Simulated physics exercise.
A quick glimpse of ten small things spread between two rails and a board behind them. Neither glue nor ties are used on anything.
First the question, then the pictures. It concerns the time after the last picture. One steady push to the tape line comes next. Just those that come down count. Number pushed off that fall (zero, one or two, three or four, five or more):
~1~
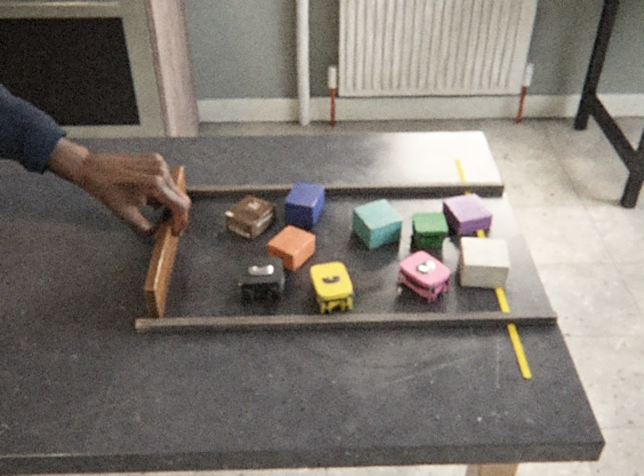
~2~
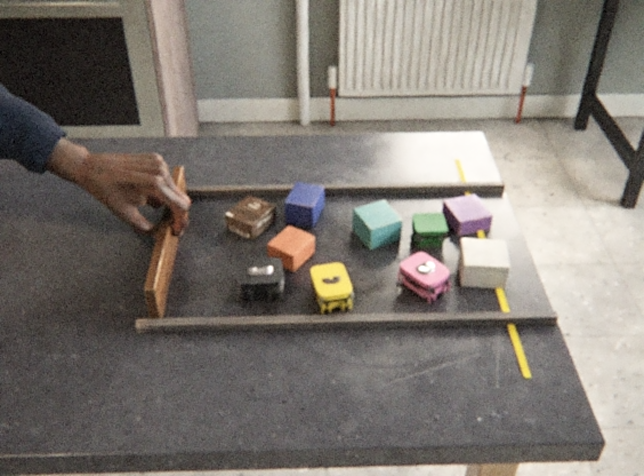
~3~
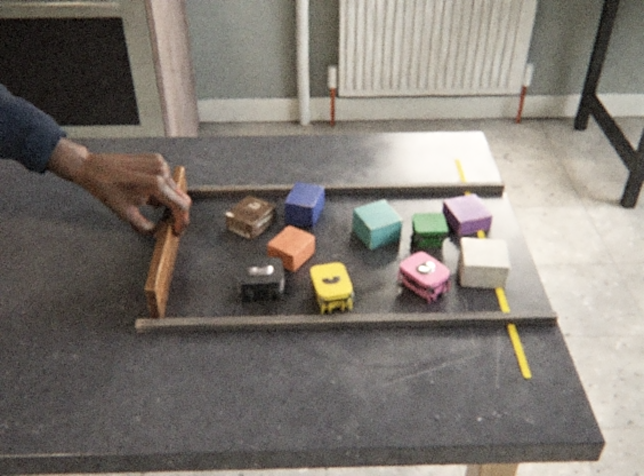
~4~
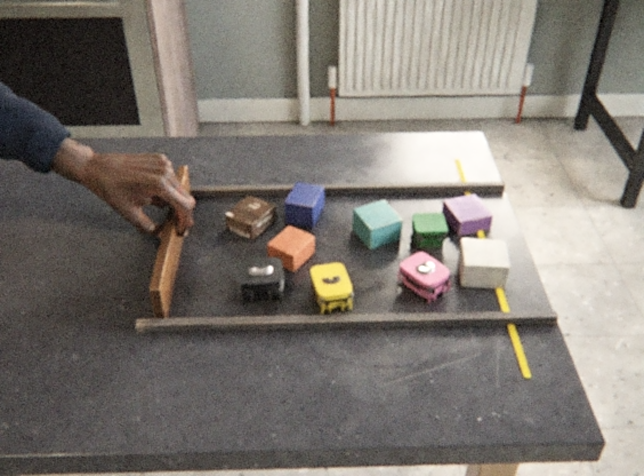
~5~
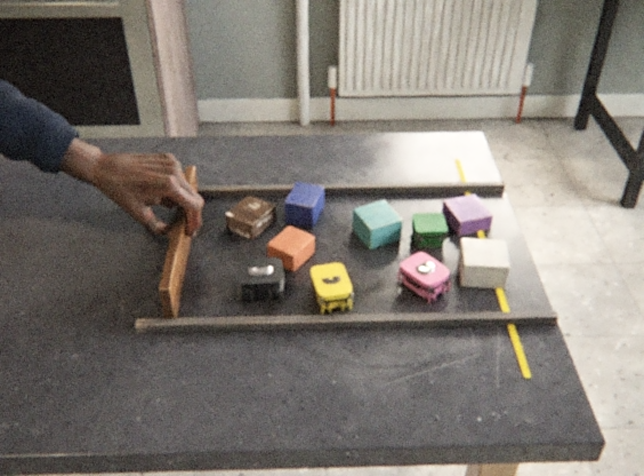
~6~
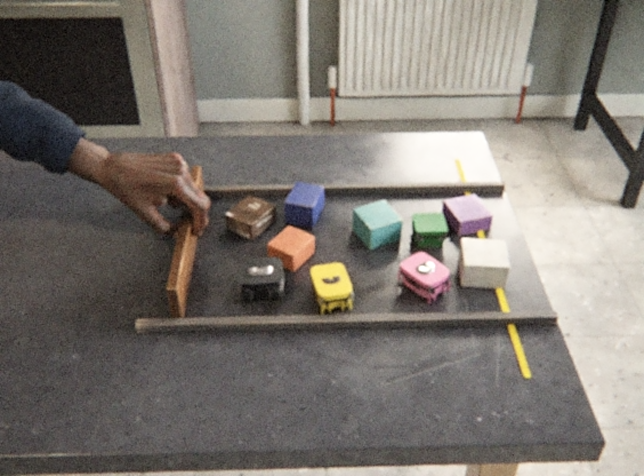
The table is going to lose at least five pieces.
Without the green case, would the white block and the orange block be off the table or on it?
So the white block goes off the edge and the orange block is still there.
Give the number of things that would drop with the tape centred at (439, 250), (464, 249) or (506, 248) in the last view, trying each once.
Respectively, 2, 4 and 7.
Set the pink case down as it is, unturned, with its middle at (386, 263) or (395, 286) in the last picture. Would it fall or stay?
Results in order - down; down.
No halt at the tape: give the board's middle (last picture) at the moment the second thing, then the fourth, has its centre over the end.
Roughly (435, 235) for the earlier crossing, roughly (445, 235) for the later one.
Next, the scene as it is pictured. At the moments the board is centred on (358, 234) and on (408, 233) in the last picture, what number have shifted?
In order, the tallies are 9 and 10.
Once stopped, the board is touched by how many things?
The count is 3.
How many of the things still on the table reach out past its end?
Number: 0.
Soon after, none off yet; purple block at rest near (467, 215); white block at rest near (483, 263); green case at rest near (429, 231).
In the end, the number that fall off is five or more; gone, blue block, yellow case, turquoise block, pink case, green case, white block and purple block.
